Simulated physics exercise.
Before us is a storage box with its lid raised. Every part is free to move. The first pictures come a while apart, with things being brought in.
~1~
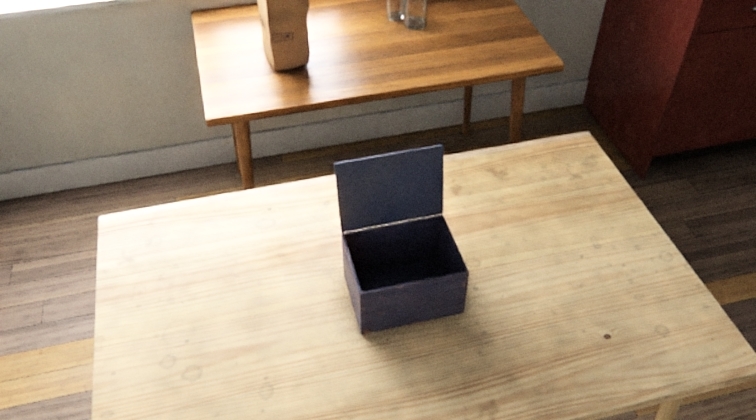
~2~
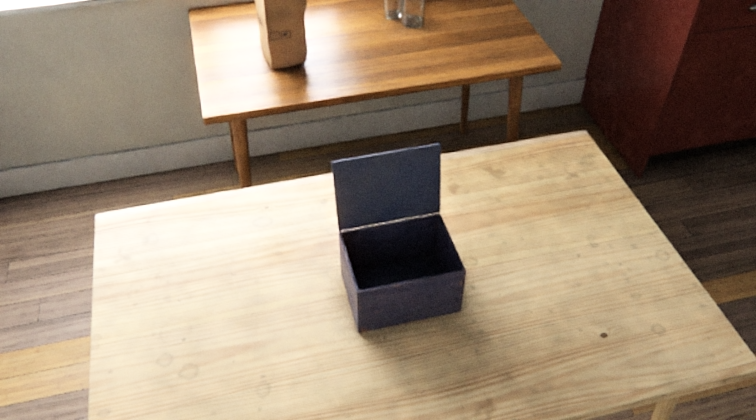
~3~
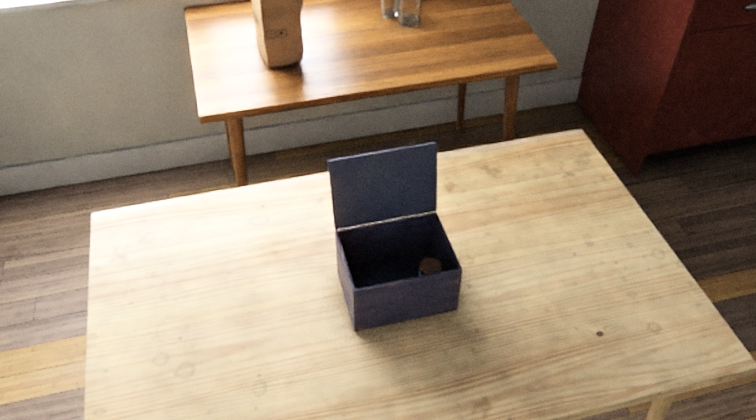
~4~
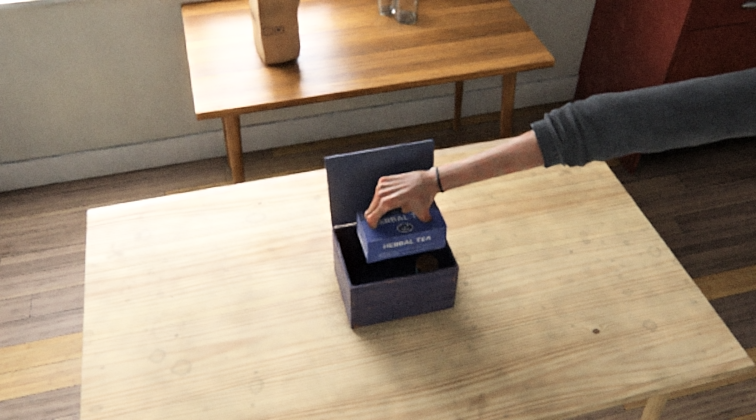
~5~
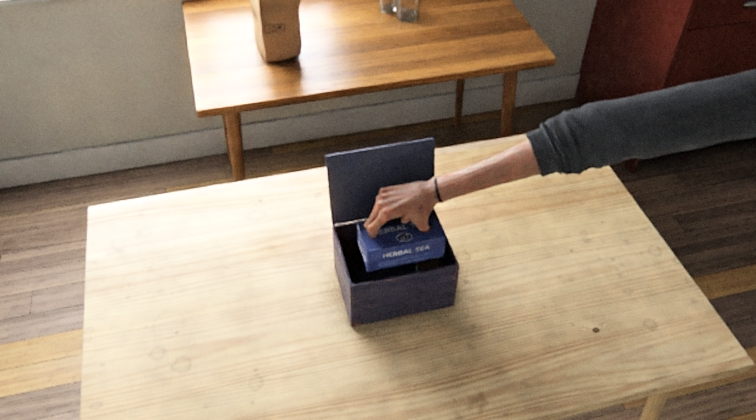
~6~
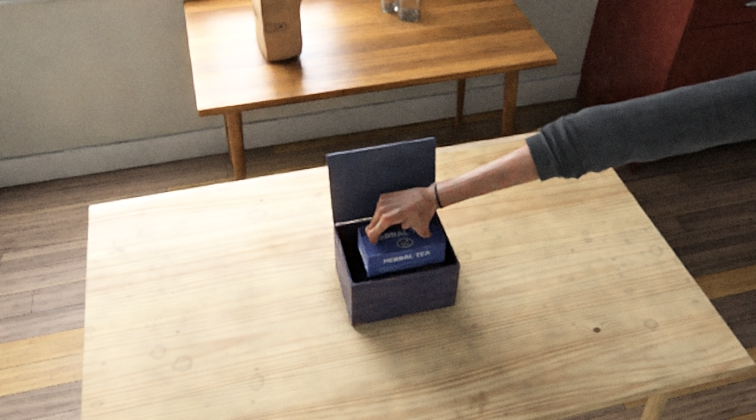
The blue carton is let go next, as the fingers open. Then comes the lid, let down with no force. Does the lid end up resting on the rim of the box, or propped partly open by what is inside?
The lid seals the box.
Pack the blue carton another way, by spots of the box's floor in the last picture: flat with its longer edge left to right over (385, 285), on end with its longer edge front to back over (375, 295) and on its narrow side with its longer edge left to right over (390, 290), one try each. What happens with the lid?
Try one: Closed. Try two: Not closed. Try three: Closed.
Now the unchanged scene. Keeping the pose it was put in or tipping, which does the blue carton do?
Result: The blue carton leans over.
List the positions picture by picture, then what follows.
The last thing is not in view yet, in the first picture.
The last thing is not in view yet, in the second picture.
The last thing is not in view yet, in the third picture.
Coming down; blue carton (401, 230), in the fourth picture.
Coming down; blue carton (401, 239), in the fifth picture.
In place under the hand; blue carton (401, 245), in the sixth picture.
Then, 0.50 s on from there, blue carton turned 71° from how it was put near (398, 254); turquoise shaker turned 4° from how it was put.
Then, 1.10 s on from there, lid starting down; blue carton on its side near (398, 257).
Then, 1.70 s on from there, lid 53° above the rim; blue carton on its side near (398, 257).
Then, 2.20 s on from there, lid 16° above the rim; blue carton on its side near (398, 257).
In the end, lid shut; toppled in the box, blue carton; turquoise shaker unmoved. At the end, from the last picture's camera, blue carton near (398, 257).
